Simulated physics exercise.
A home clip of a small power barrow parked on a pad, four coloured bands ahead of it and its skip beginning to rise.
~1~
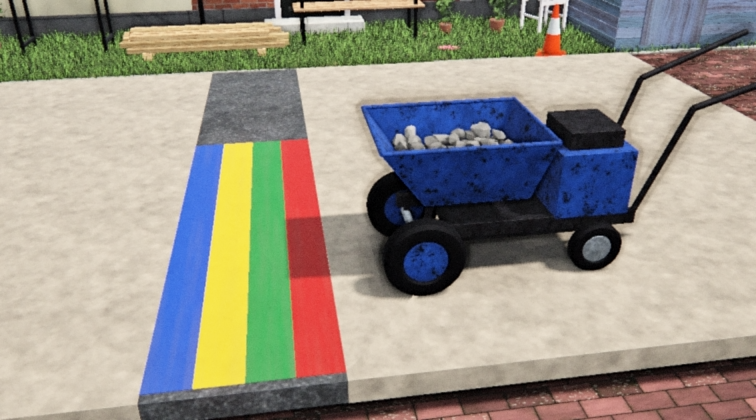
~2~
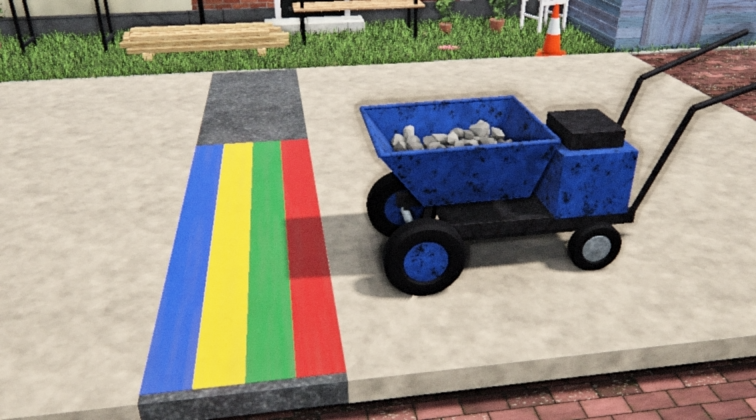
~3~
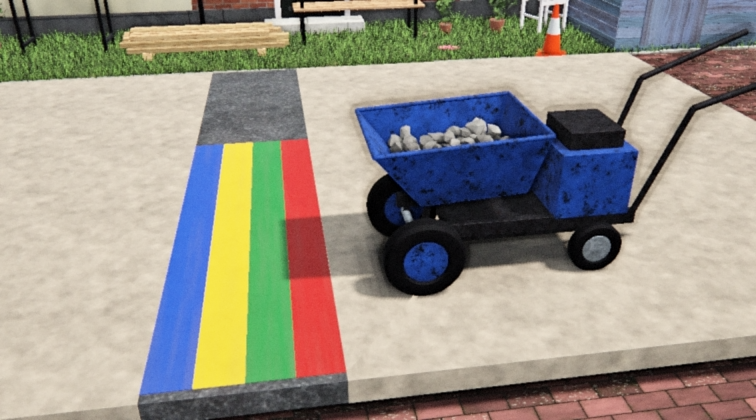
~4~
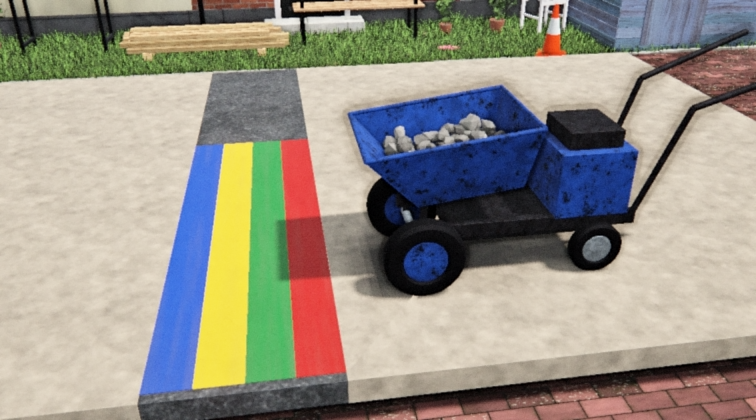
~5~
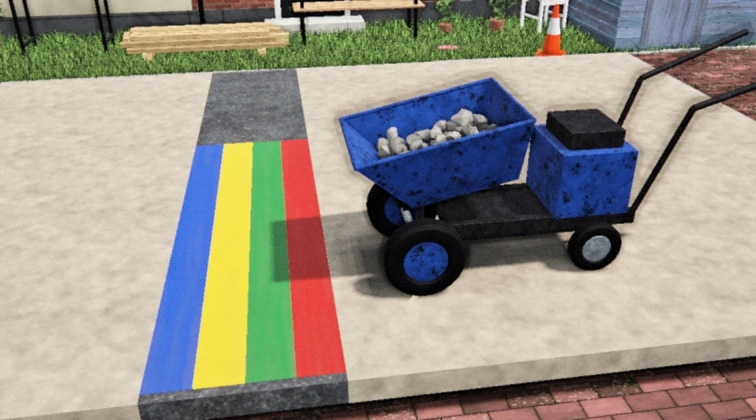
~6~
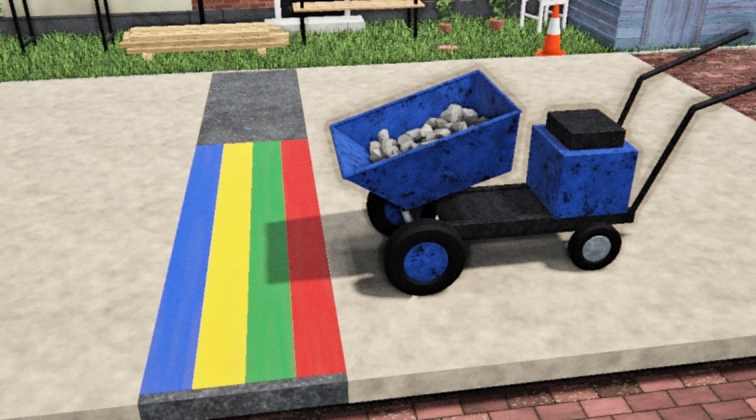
On a pale concrete slab edged by red brick paving, with grass, planks and an orange cone behind, a fixed camera looks down from slightly above. A small blue barrow with black wheels and handles stands at right, its skip holding grey stones, while blue, yellow, green and red bands lie at left. The skip gradually tilts leftward, its rear rising, as the stones stay inside and the wheels remain still.
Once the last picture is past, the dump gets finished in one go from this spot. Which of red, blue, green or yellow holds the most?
Green.
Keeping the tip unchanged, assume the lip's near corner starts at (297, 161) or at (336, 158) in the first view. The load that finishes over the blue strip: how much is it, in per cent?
First try: Some 40 %; second try: 20 %.
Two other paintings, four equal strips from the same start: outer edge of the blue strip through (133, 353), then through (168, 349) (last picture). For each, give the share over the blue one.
Near 0 and then 0 in a hundred.
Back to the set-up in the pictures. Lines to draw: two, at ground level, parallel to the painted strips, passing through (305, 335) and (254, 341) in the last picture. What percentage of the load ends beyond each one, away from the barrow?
About 80 percent, then about 30 percent.
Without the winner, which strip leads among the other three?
It's the strip in yellow next.
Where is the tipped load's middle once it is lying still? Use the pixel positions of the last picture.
The centre comes to rest near (264, 270).
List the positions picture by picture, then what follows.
In the first frame, lip of the skip near (382, 155), level; top of the load near (473, 146), broken stones; red strip near (316, 330); green strip near (270, 334); yellow strip near (222, 339); blue strip near (174, 344).
In the second frame, lip of the skip near (380, 156), level; top of the load near (472, 145).
In the third frame, lip of the skip near (375, 158), tipped barely; top of the load near (475, 151).
In the fourth frame, lip of the skip near (366, 163), tipped a little; top of the load near (478, 137).
In the fifth frame, lip of the skip near (356, 169), tipped a little; top of the load near (470, 133).
In the sixth frame, lip of the skip near (345, 177), tipped clearly; top of the load near (472, 134); red strip near (316, 330); green strip near (270, 334); yellow strip near (222, 339); blue strip near (174, 344).
Shortly afterwards, skip tipped steeply; the whole lot in the skip.
Next, skip tipped right over; all but a few in the skip; only a few over the red strip; a little over the green strip.
Some moments later, skip tipped right over; near a quarter in the skip; a little over the red strip; near a third over the green strip; near a quarter over the yellow strip; only a few over the blue strip; only a few off the paint.
In the end, skip tipped right over; near a quarter in the skip; a little over the red strip; near a third over the green strip; near a quarter over the yellow strip; a little over the blue strip; only a few off the paint.
